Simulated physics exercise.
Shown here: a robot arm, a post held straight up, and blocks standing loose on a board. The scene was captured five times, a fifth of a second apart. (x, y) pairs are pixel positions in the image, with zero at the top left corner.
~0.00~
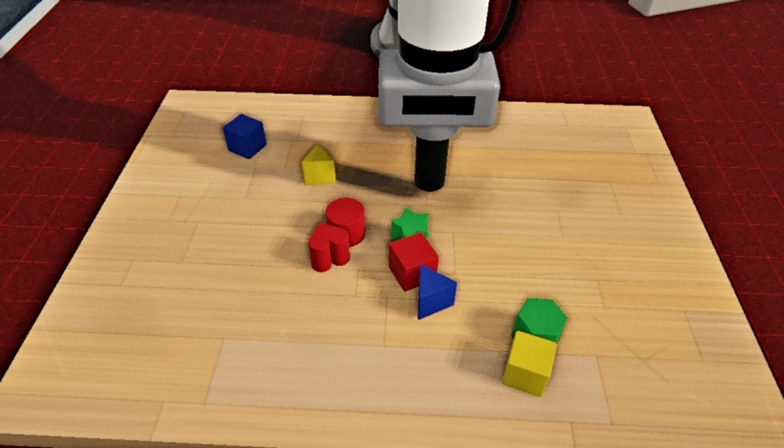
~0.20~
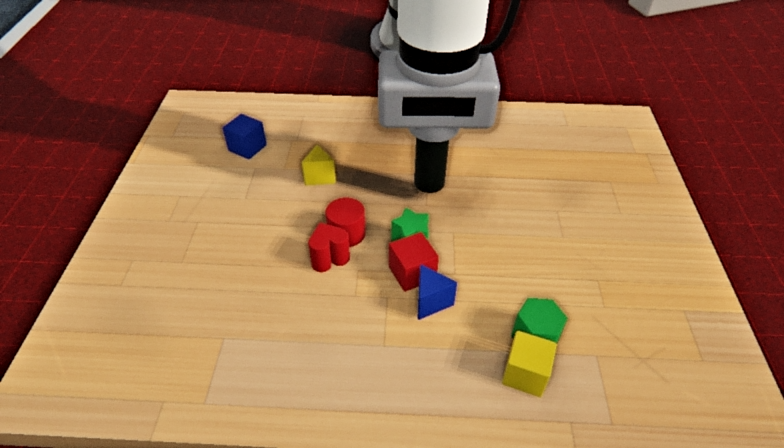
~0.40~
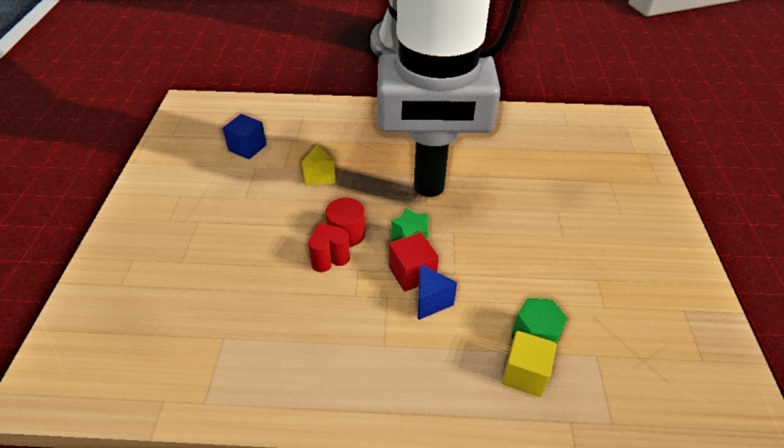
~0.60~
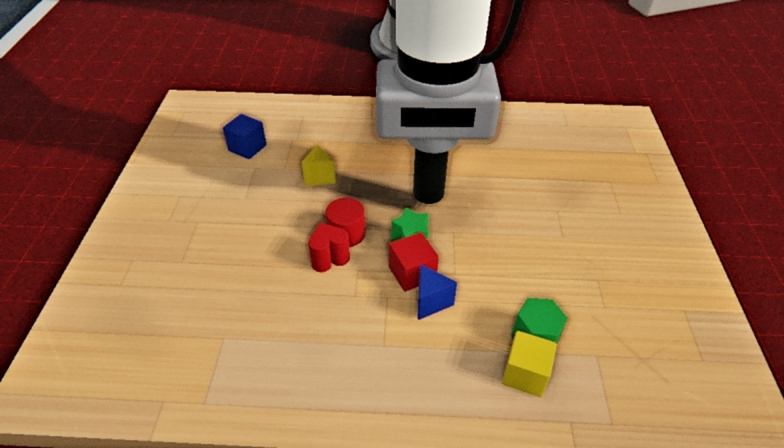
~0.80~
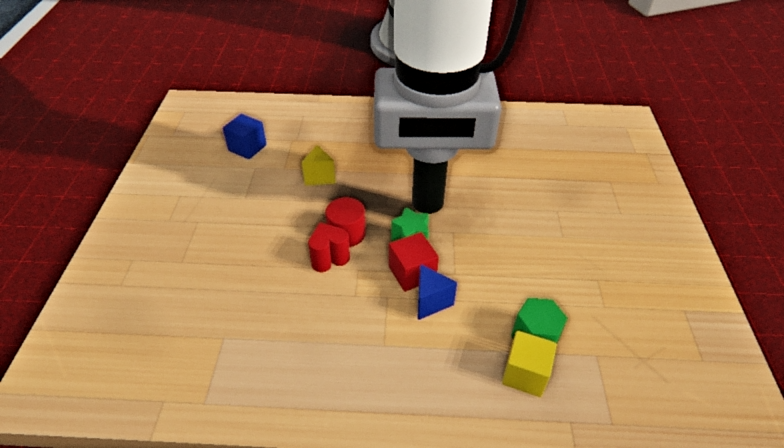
A robot arm holding a black post upright stands at the far edge of a pale wooden board on a red floor, seen from above by a still camera. Red, green, blue and yellow blocks lie loose, with a red cylinder left of a green star, a red block and a blue triangle. The post slides slowly a short way toward the star, while every block stays still.
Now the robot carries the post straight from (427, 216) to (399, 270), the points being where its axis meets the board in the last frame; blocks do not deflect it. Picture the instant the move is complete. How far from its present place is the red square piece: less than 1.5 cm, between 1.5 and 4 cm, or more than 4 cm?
Its displacement is above 4 cm.
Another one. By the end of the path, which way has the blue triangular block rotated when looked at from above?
It makes a counterclockwise turn.
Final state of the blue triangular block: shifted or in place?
That block will leave its spot.
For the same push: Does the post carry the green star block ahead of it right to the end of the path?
Answer: Yes.
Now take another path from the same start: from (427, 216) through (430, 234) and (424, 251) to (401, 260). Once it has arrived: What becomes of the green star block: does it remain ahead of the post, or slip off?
The post will still be pushing it.
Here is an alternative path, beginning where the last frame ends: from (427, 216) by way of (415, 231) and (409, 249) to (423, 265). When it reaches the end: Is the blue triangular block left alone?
I believe not.
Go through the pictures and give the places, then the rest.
The first picture shows post's lower end at (429, 182); red cylinder at (345, 210); green star block at (412, 221); red square piece at (414, 250); blue triangular block at (433, 281).
The second picture shows post at (429, 183); blocks still.
The third picture shows post at (429, 187); blocks still.
The fourth picture shows post at (429, 194); blocks still.
The fifth picture shows post at (428, 203); red cylinder at (345, 210); green star block at (412, 221); red square piece at (414, 250); blue triangular block at (433, 281).
On the path given first. Halfway along, post at (413, 230); green star block at (401, 241); red square piece at (401, 270); blue triangular block at (434, 291), turned 45° anticlockwise.
At the end, post at (400, 258); red cylinder still; green star block at (385, 270); red square piece at (384, 304); blue triangular block at (434, 301), turned 90° anticlockwise.
